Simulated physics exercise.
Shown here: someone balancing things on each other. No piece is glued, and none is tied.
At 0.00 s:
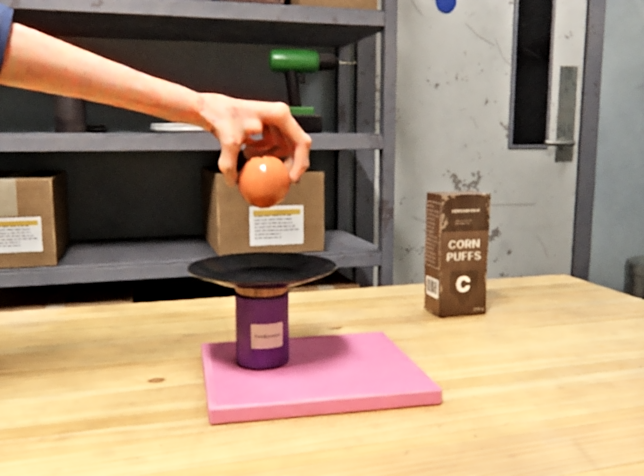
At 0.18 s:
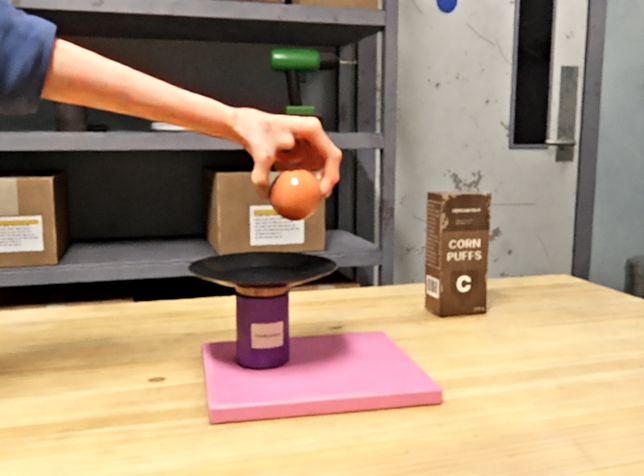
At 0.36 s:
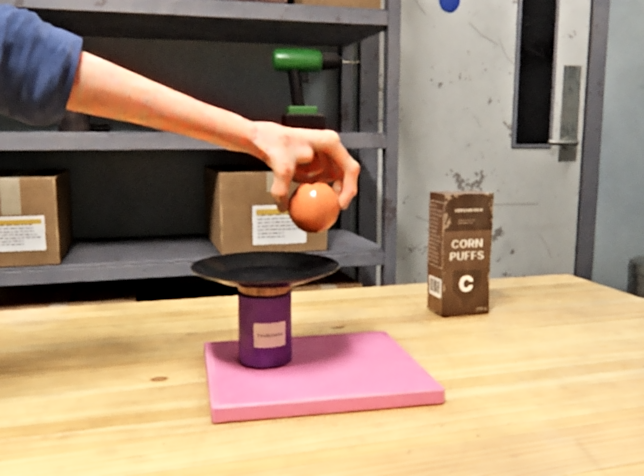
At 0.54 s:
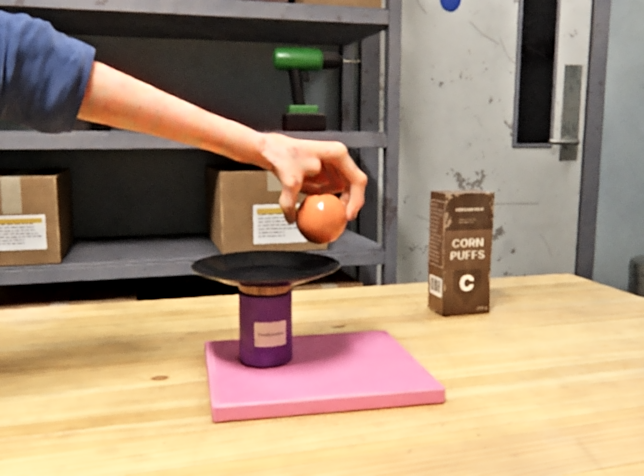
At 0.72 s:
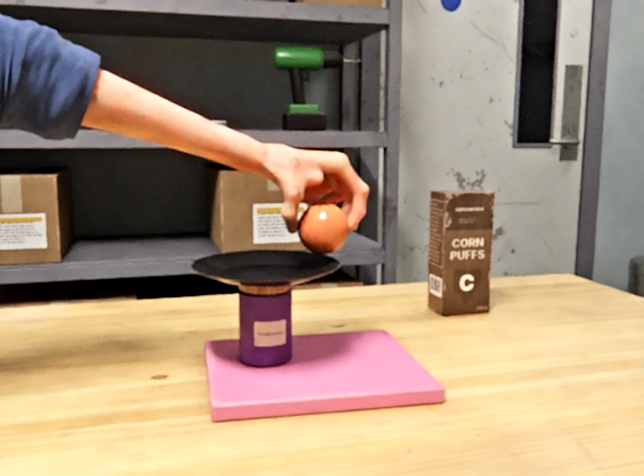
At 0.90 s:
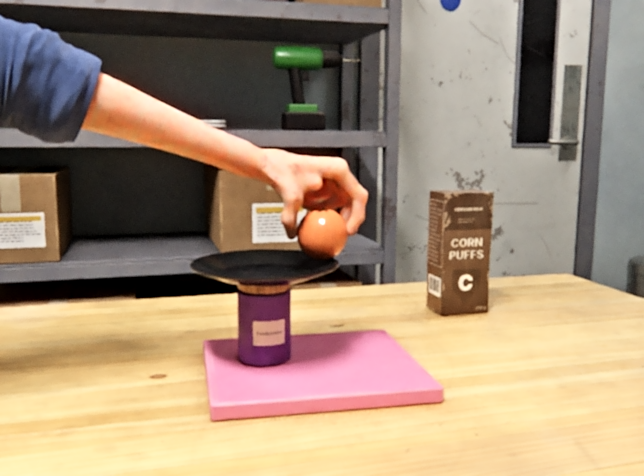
At first, a hand holds an orange tomato above a black plate balanced on a purple jar, which stands on a pink board. The hand moves right and gradually lowers the tomato, then sets it down near the plate's right edge, fingers still gripping it.
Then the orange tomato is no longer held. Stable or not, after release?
The pile bears the load.
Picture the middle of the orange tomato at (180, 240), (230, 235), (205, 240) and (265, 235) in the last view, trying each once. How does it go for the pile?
Well, the first time it tips over, the second time it stays intact, the third time it stays intact, and the fourth time it stays intact.
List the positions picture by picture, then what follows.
The first picture shows still above its spot; orange tomato (264, 181); black plate (263, 272).
The second picture shows still above its spot; orange tomato (295, 195); purple jar (263, 320).
The third picture shows still above its spot; orange tomato (314, 207); black plate (266, 271).
The fourth picture shows still above its spot; orange tomato (321, 218); purple jar (266, 318).
The fifth picture shows still above its spot; orange tomato (323, 228); black plate (266, 270).
The sixth picture shows set down, still held; orange tomato (322, 234); purple jar (264, 317).
Around 1.50 s, nothing moves.
Around 2.50 s, orange tomato resting near (323, 234).
Finally (4.0 s), all 5 still in place. Final places as the last picture's camera would see them, orange tomato near (323, 234). The pile stays up.
